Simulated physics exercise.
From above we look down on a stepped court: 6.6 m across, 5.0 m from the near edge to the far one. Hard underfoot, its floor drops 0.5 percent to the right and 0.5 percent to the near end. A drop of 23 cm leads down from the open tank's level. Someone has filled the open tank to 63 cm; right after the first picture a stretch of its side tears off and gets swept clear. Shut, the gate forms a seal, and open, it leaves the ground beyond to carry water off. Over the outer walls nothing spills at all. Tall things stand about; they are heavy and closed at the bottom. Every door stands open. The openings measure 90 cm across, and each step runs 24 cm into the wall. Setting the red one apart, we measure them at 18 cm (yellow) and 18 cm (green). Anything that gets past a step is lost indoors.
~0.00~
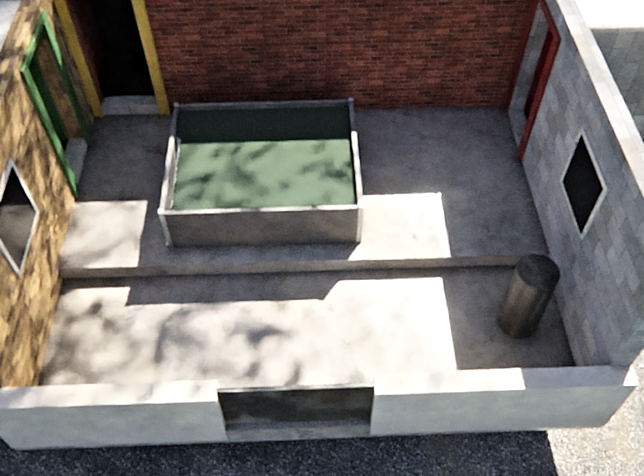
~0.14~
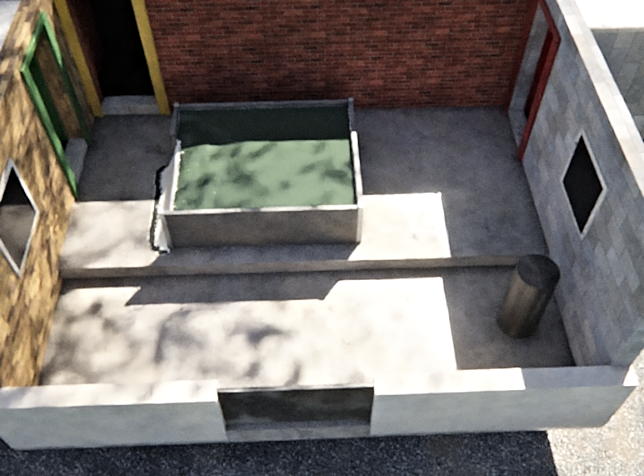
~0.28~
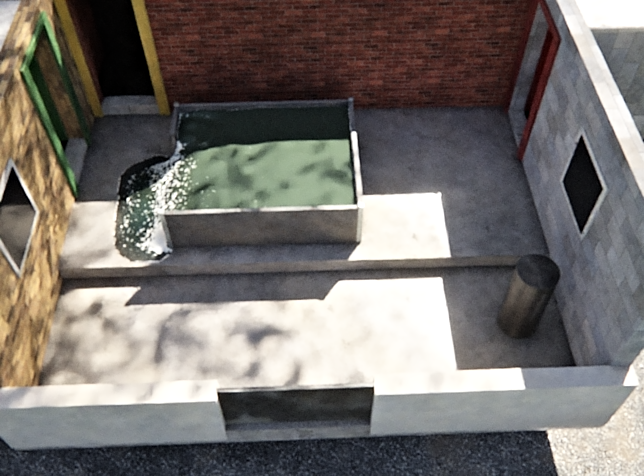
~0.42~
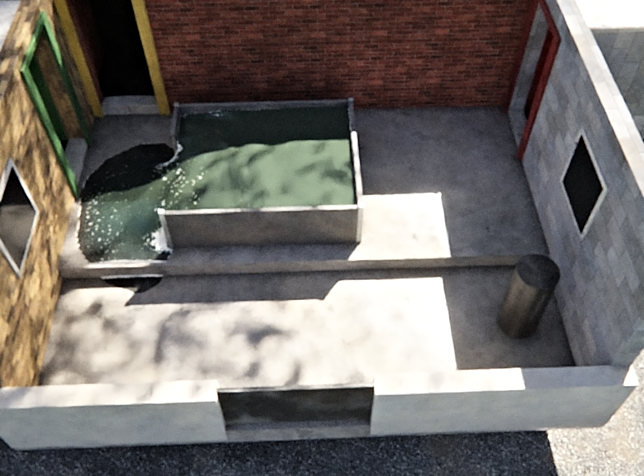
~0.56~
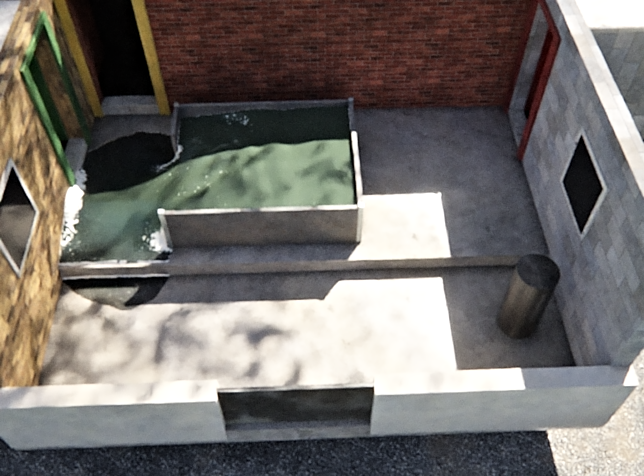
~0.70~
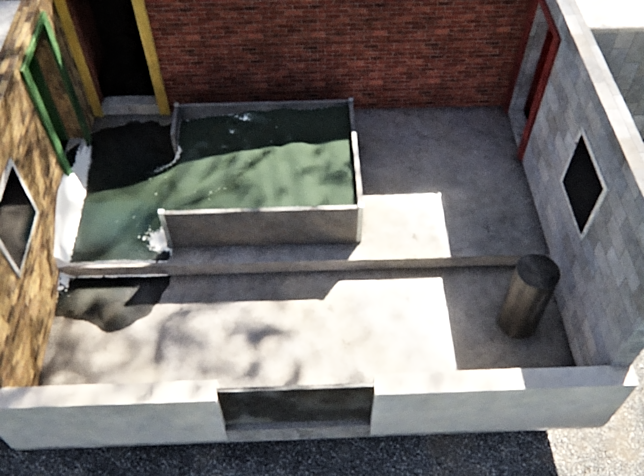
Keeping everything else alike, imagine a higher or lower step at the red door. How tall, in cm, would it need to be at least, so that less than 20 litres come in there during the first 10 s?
It would need to be roughly 13 cm tall.
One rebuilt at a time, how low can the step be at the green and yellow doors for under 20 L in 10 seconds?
Roughly 30 cm for the green door and roughly 27 cm for the yellow door.
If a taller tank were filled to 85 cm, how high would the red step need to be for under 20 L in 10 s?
Roughly 16 centimetres.
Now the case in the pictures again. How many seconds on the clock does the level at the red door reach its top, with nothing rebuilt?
Around 5.5 s, give or take.
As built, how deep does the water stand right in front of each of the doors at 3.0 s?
Yellow door 27 cm, green door 26 cm, red door 0 cm.
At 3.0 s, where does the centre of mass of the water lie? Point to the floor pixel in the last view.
(199, 222).
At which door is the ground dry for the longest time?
It's the red door.
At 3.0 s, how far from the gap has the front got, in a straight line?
It gets close to 4.2 metres out.
After 1.4 s water covers 20 % of the floor, deepest (46 cm) near (84, 216); it has not reached the red door.
After 3.0 s water covers 45 % of the floor, deepest (44 cm) near (35, 404); it has not reached the red door.
After 10.0 s water covers 90 % of the floor, deepest (20 cm) near (573, 385); 10 cm at the red door, 76 litres in over its 9 cm step.
At the red door as built, the water arrived by 4.3 s and peaked near 17 cm at 5.4 s.
Run again over the same 10 s with other heights there, 35 litres in over 11.5 cm, 6 litres over 15.5 cm. The limit of 20 litres is kept from about 13 cm up.
